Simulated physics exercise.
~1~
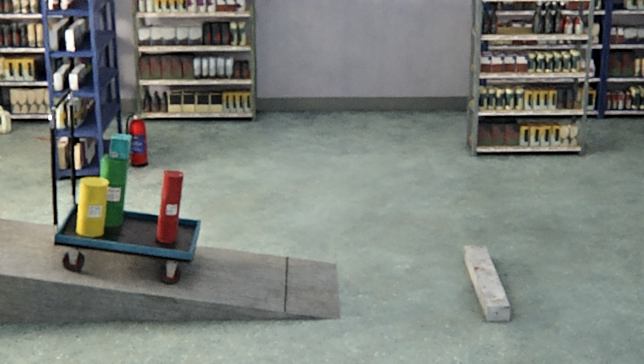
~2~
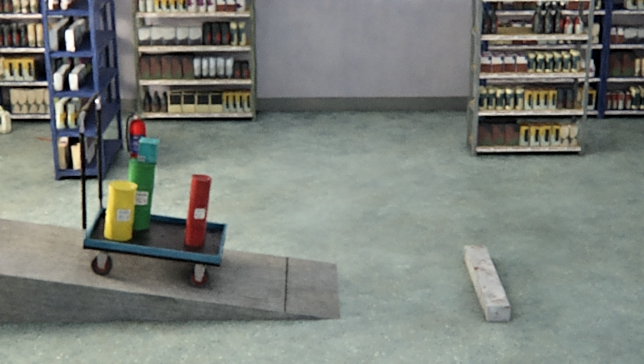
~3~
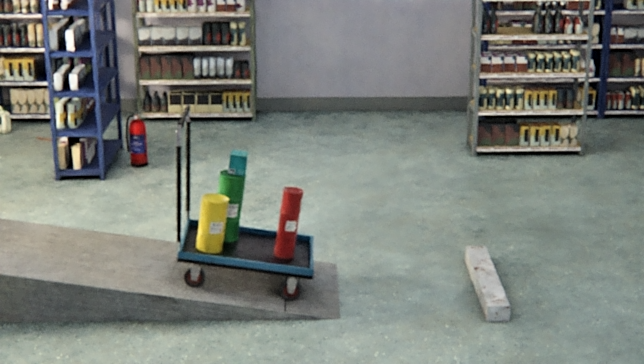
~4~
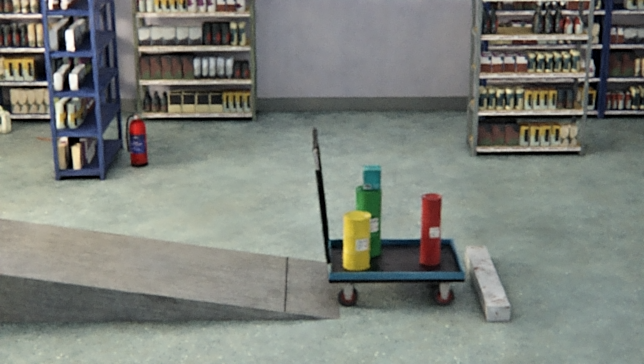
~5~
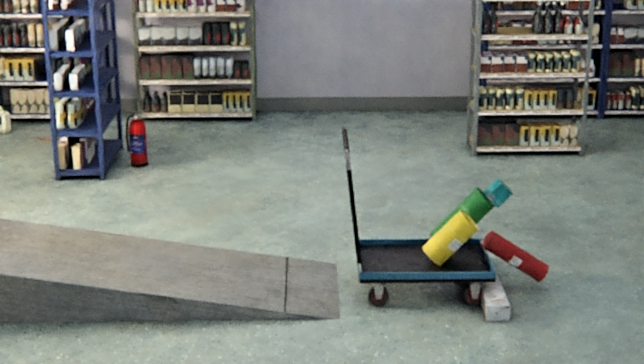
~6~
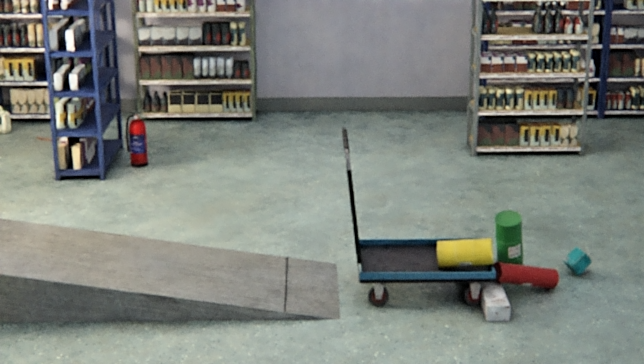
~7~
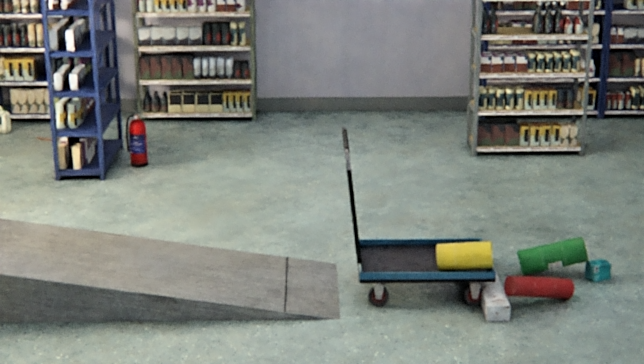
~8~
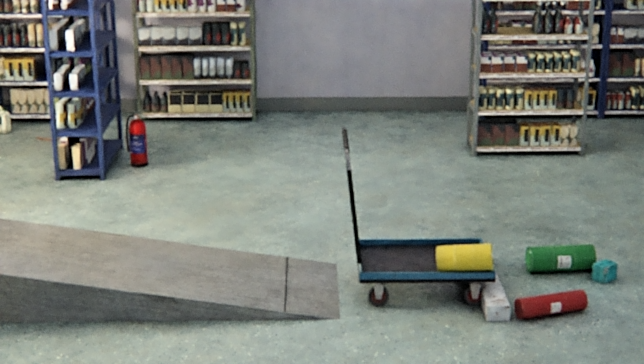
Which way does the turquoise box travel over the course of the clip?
The turquoise box moves to the right, first riding on the trolley and then falling off beyond the kerb.
